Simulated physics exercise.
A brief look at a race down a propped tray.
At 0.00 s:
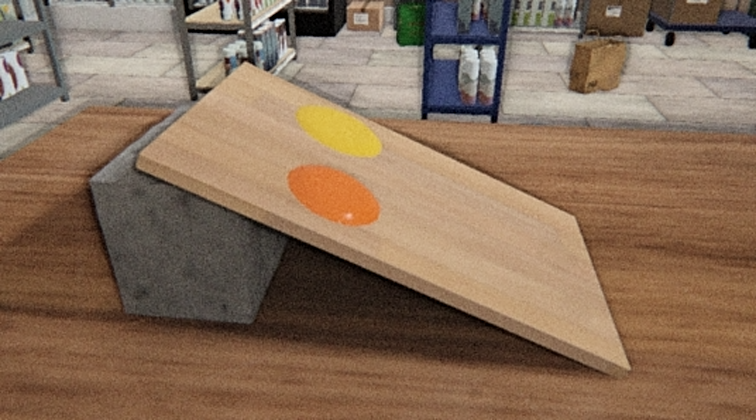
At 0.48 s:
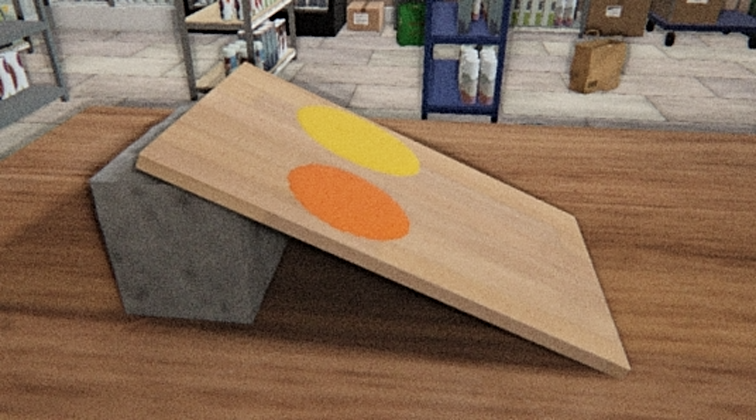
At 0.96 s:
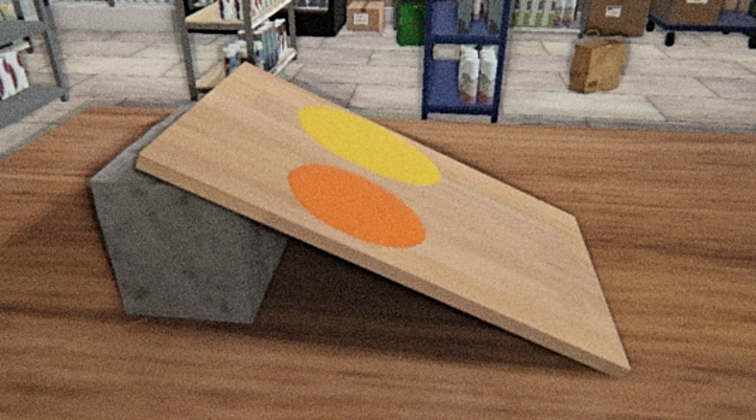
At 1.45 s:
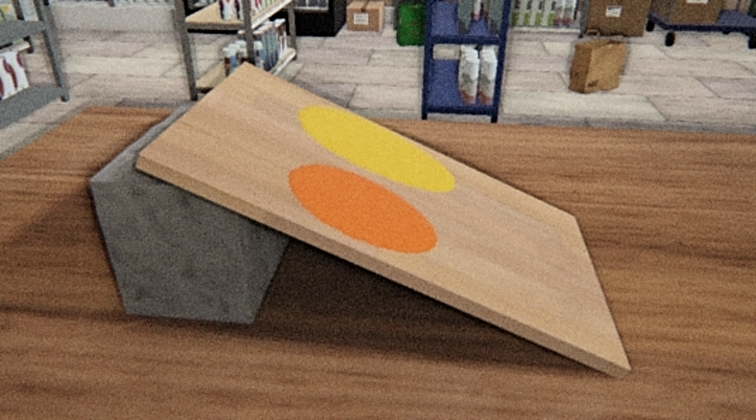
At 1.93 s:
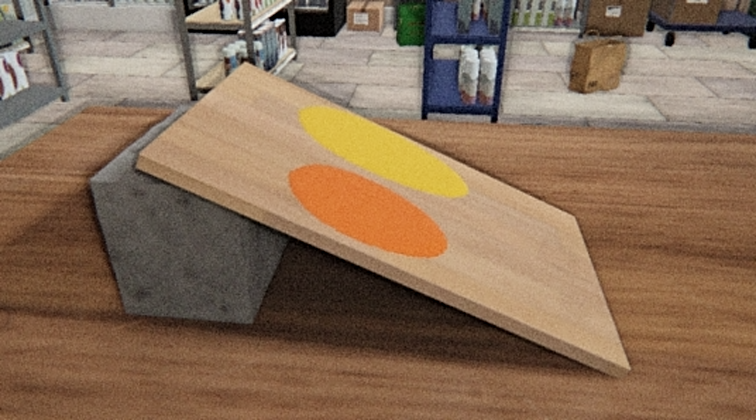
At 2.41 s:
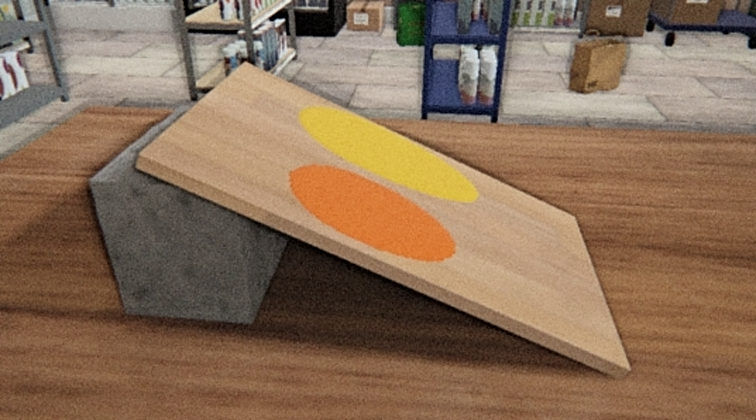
Yellow and orange patches of sauce spread down a tilted wooden board propped on a grey block, stretching from rounded spots into long ovals, quickly at first and then more slowly, with the yellow one reaching slightly farther right.
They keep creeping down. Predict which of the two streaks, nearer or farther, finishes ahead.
Farther.
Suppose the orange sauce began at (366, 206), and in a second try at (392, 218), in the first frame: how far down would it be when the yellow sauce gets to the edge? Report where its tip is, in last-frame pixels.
Starting from the first spot it gets to (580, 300), and from the second to (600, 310).
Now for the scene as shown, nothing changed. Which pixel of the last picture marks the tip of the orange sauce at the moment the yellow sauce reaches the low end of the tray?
At that moment the tip sits close to (540, 285).
Around 6.7 s, the orange sauce is three quarters of the way down; the yellow sauce is three quarters of the way down.
Around 10.4 s, the orange sauce is three quarters of the way down; the yellow sauce is close to the edge.
Around 13.2 s, the orange sauce is three quarters of the way down; the yellow sauce is at the low edge.
